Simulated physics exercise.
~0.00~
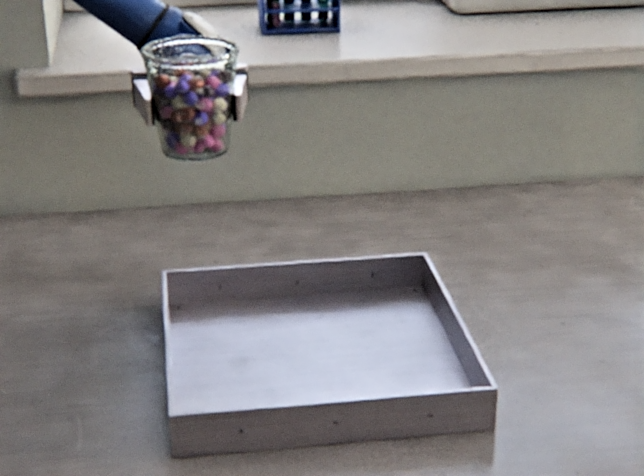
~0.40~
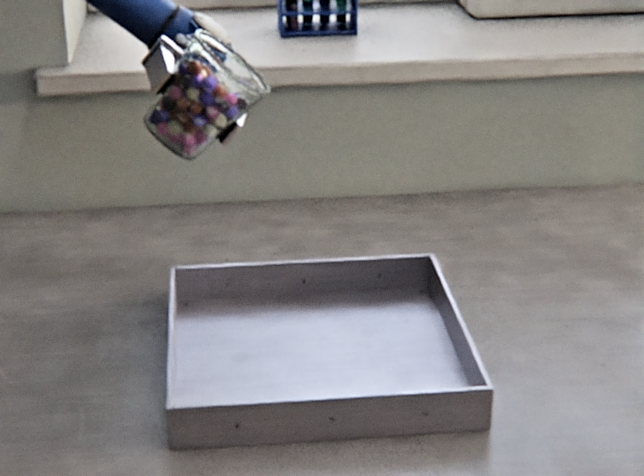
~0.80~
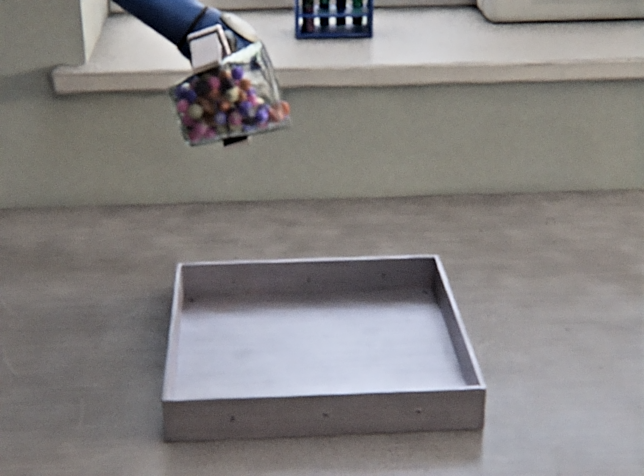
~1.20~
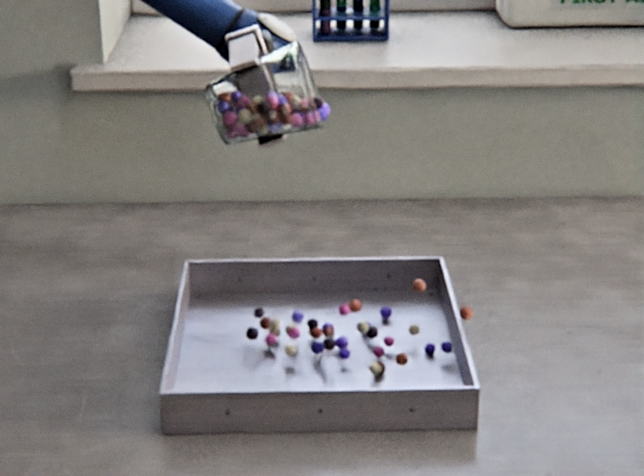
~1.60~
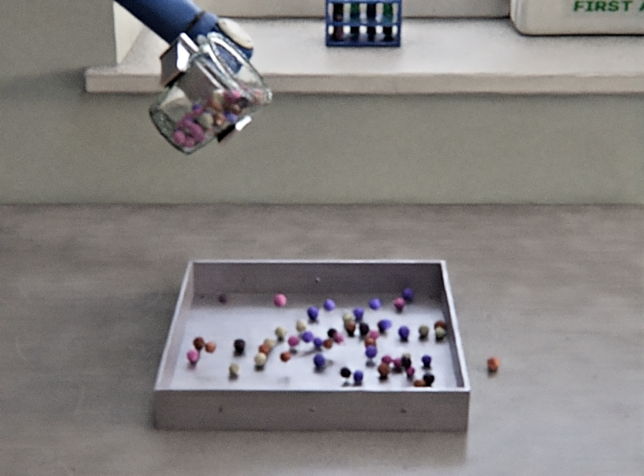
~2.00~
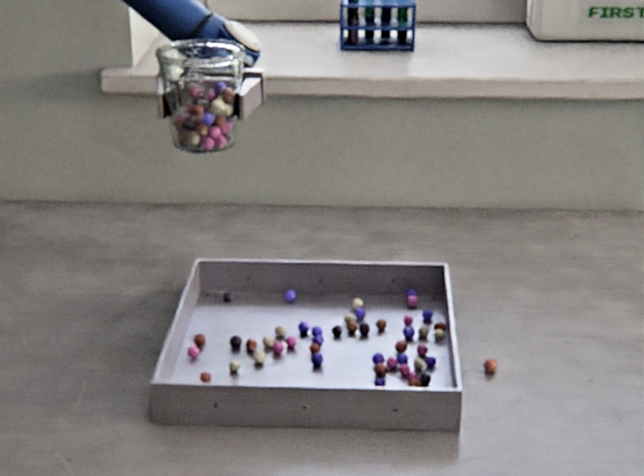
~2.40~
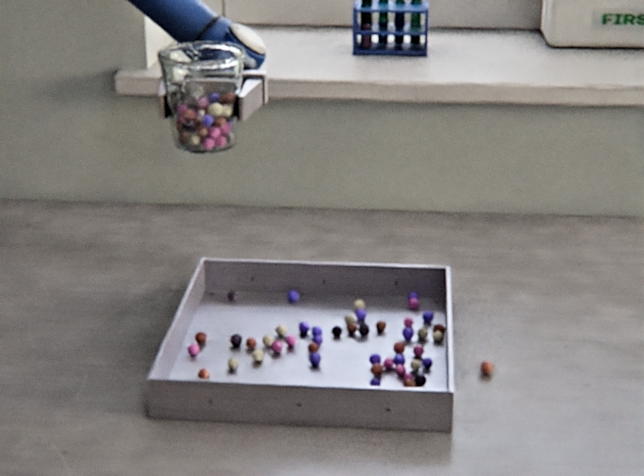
A robot arm tipped a clear beaker of colourful round sweets over a shallow grey tray, spilling about half across it while one orange sweet landed outside, then turned the beaker upright and held it still with the rest inside.
